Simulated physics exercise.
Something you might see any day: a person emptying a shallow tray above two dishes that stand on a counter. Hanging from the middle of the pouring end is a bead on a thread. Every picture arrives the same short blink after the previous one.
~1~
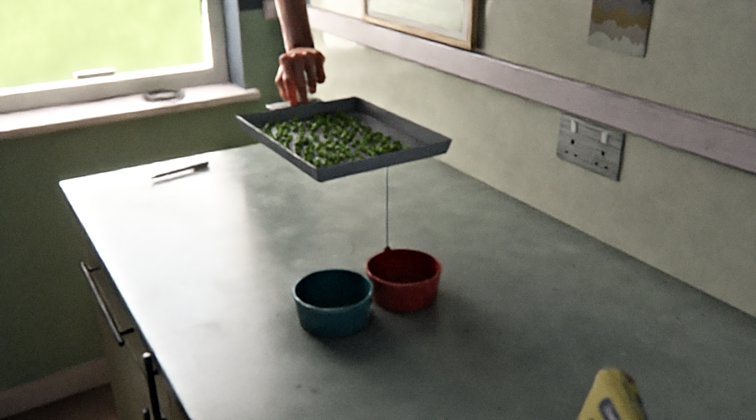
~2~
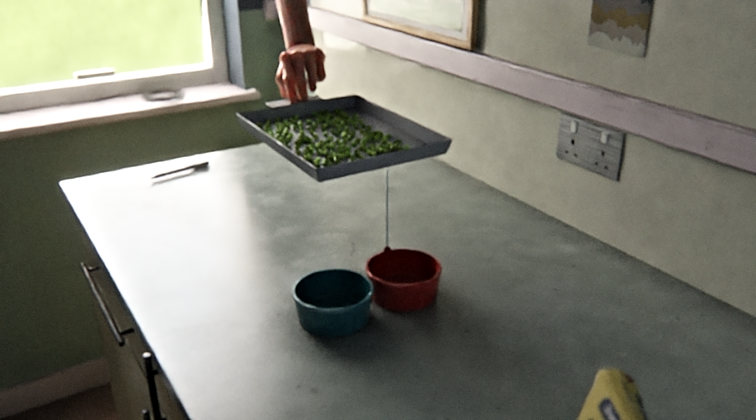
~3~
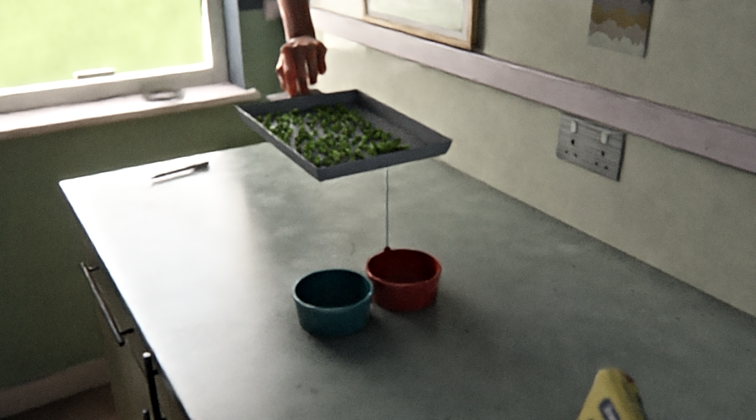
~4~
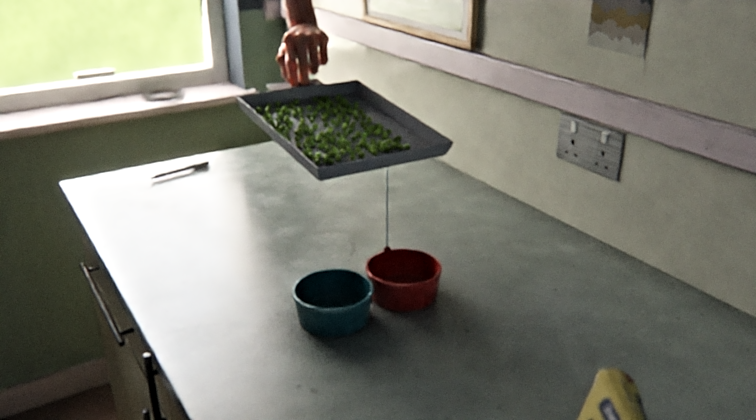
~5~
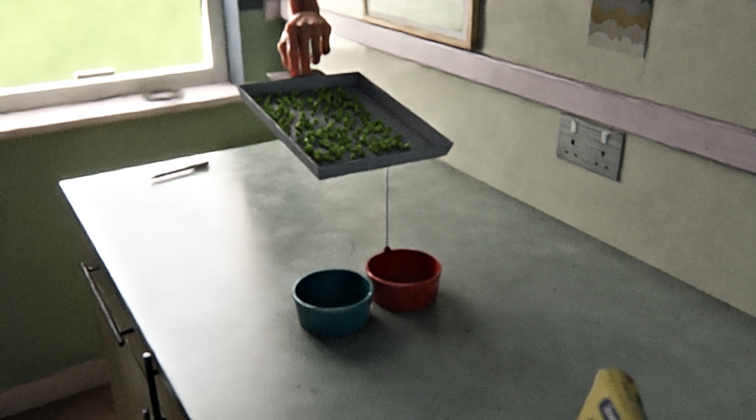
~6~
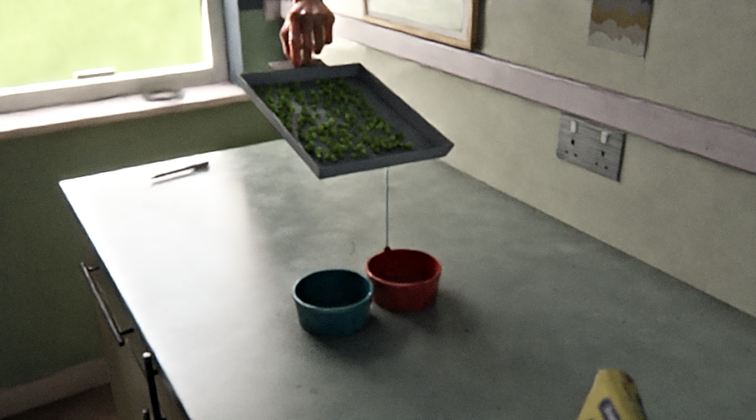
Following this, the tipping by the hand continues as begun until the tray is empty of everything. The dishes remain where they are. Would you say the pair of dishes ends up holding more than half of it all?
Mostly wasted.
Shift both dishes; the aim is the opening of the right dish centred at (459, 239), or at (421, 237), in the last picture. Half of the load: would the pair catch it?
Try 1: Not up to half; try 2: Not up to half.
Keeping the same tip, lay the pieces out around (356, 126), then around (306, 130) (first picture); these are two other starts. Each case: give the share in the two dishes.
Estimate: 30 % first, 40 % second.
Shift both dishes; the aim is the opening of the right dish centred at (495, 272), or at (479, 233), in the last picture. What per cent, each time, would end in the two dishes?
About 20 per cent, then about 30 per cent.
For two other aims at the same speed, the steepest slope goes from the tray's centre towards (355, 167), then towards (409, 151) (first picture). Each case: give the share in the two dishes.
So it's 90 percent with the first slope and 10 percent with the other.
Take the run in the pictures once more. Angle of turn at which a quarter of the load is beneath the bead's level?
Angle: Approx. 100 degrees.
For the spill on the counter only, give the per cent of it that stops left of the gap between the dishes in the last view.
It comes to near 0 percent of the spill.
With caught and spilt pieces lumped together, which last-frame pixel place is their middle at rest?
Roughly at (434, 295).
Just after the last frame, tray tipped steeply; almost all on the tray; just a few in the right dish; just a few outside both; about a tenth in the air.
A moment on, tray tipped right over; roughly half on the tray; about a tenth in the right dish; about a tenth outside both; roughly half in the air.
Further on, tray tipped past a quarter turn; roughly a third in the right dish; roughly two thirds outside both.
When it is over, tray tipped past a quarter turn; not one in the left dish; roughly a third in the right dish; roughly two thirds outside both.
